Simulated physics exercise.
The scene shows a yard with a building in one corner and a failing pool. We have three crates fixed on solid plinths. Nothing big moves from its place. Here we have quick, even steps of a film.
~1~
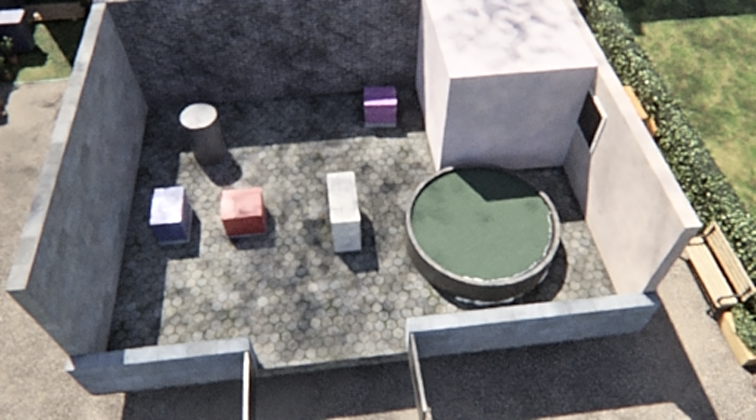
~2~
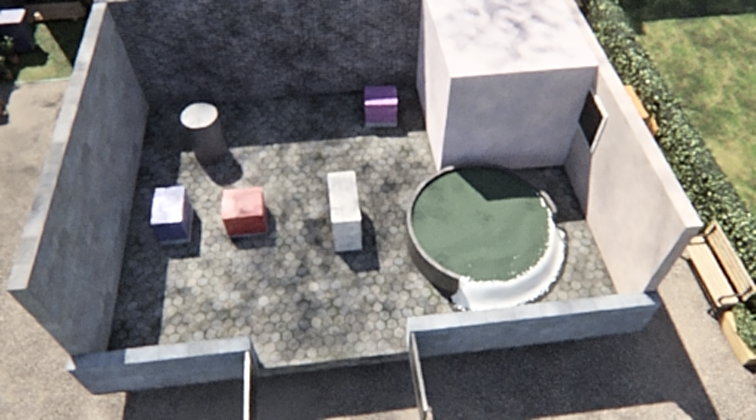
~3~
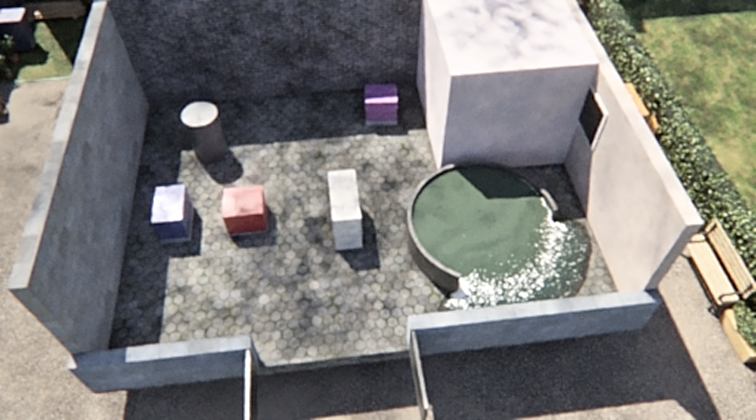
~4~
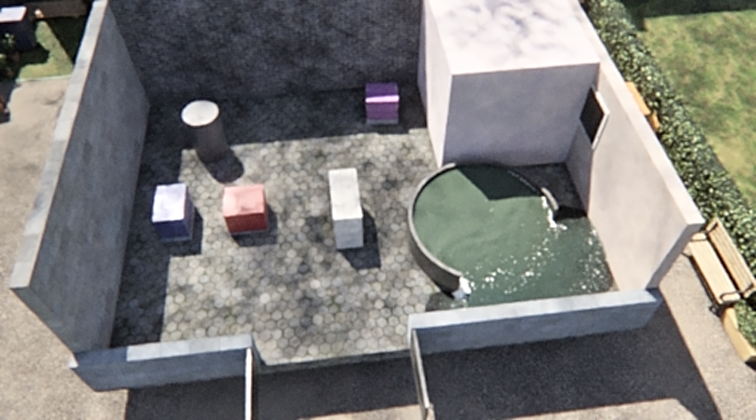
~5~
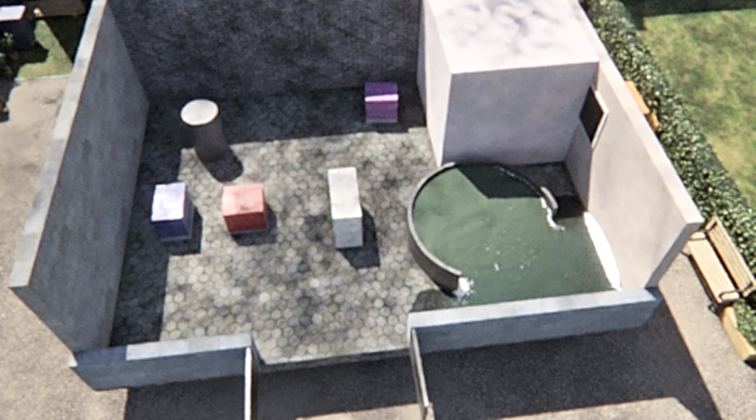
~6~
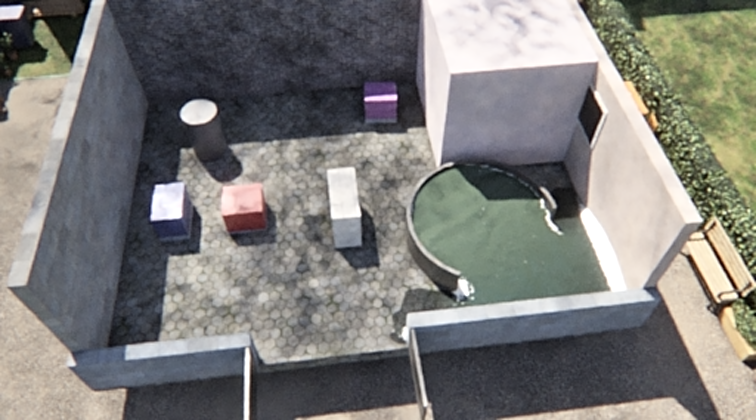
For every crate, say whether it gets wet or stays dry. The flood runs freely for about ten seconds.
Red crate: Wet; blue crate: Dry; purple crate: Dry.
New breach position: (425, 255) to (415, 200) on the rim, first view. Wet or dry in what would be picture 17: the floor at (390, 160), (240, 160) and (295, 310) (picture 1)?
The first point is swamped, the second unwetted, the third swamped.
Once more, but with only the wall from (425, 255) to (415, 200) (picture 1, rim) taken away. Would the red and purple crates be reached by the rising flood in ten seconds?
Red crate is reached; purple crate is reached.
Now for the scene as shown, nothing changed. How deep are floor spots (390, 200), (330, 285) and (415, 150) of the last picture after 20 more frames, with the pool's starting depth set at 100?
Respectively 2, 8 and 0 per cent.
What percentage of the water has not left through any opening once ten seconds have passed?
About 94 per cent.
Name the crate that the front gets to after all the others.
Last is the one in purple.
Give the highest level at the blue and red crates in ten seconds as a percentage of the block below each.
Some 70 and 230 % respectively.
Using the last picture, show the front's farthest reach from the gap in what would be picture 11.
I'd point to (324, 343).
A moment on, water covers 15 % of the floor; the red crate not reached, the blue crate not reached, the purple crate not reached.
Next, water covers 30 % of the floor; the red crate not reached, the blue crate not reached, the purple crate not reached.
Then, water covers 45 % of the floor; the red crate water round its plinth, the blue crate water round its plinth, the purple crate not reached.
Later, water covers 65 % of the floor; the red crate water round its plinth, the blue crate water round its plinth, the purple crate not reached.
In the end, water covers 85 % of the floor; the red crate was topped, the blue crate stayed above the water, the purple crate stayed above the water.
